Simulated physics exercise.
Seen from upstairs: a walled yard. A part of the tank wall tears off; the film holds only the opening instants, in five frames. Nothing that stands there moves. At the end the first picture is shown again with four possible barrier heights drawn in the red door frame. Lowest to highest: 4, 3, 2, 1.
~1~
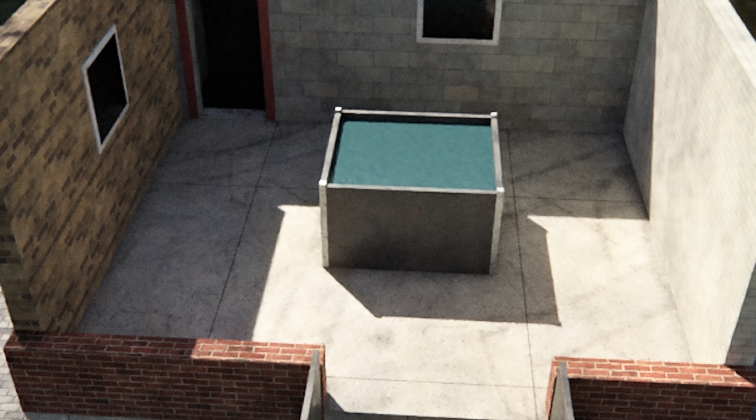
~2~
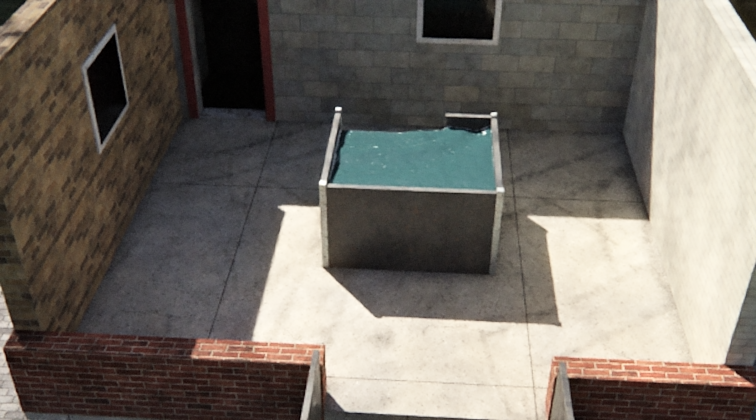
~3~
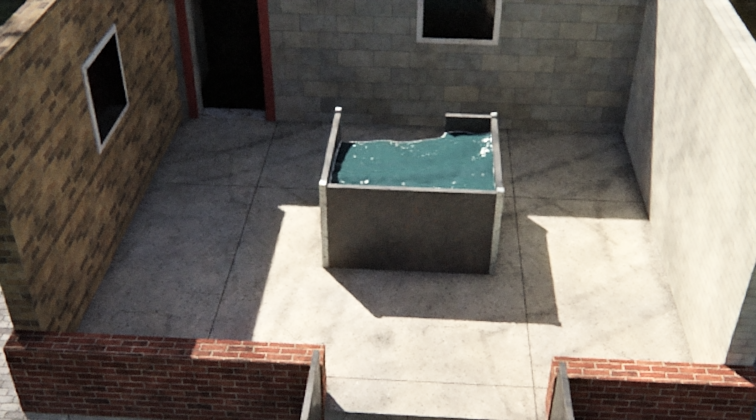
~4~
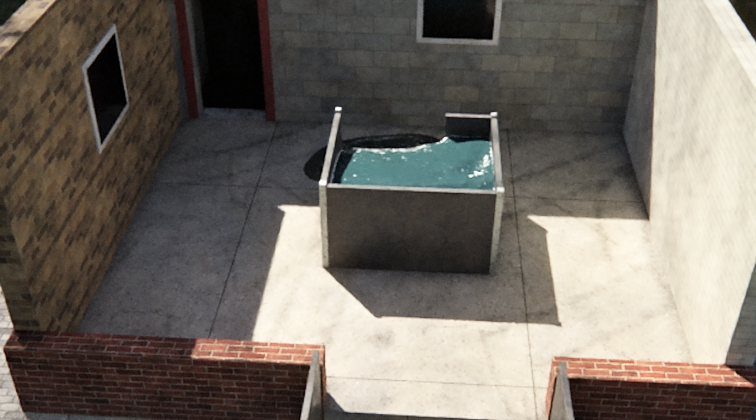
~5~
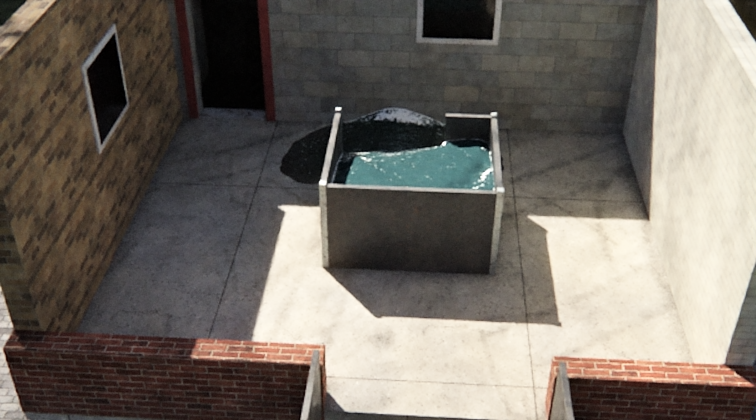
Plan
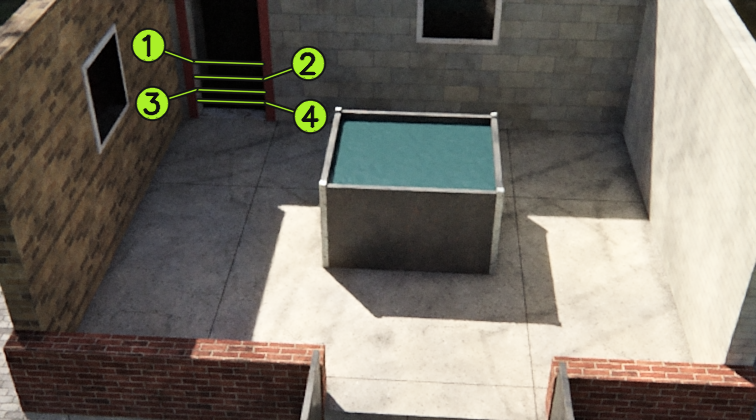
At first, green water lies level in a square tank in a walled yard. Then most of the tank's back side opens, and the water inside ripples, sloshes and sinks a little, while a dark wet patch emerges behind the tank and spreads leftward across the paving.
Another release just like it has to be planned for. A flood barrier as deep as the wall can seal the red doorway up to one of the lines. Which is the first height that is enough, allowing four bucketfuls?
Line 4 just does it.
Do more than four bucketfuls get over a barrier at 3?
No, that is safe.
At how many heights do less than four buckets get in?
All of the four.
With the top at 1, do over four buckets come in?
No.
In lime, 1 at (227, 62); 2 at (229, 77); 3 at (230, 90); 4 at (231, 101); from the bottom up 4, 3, 2, 1.
With 1, nothing gets over.
With 2, nothing gets over.
With 3, a splash gets over, under a bucket.
With 4, a bucket or two gets in.
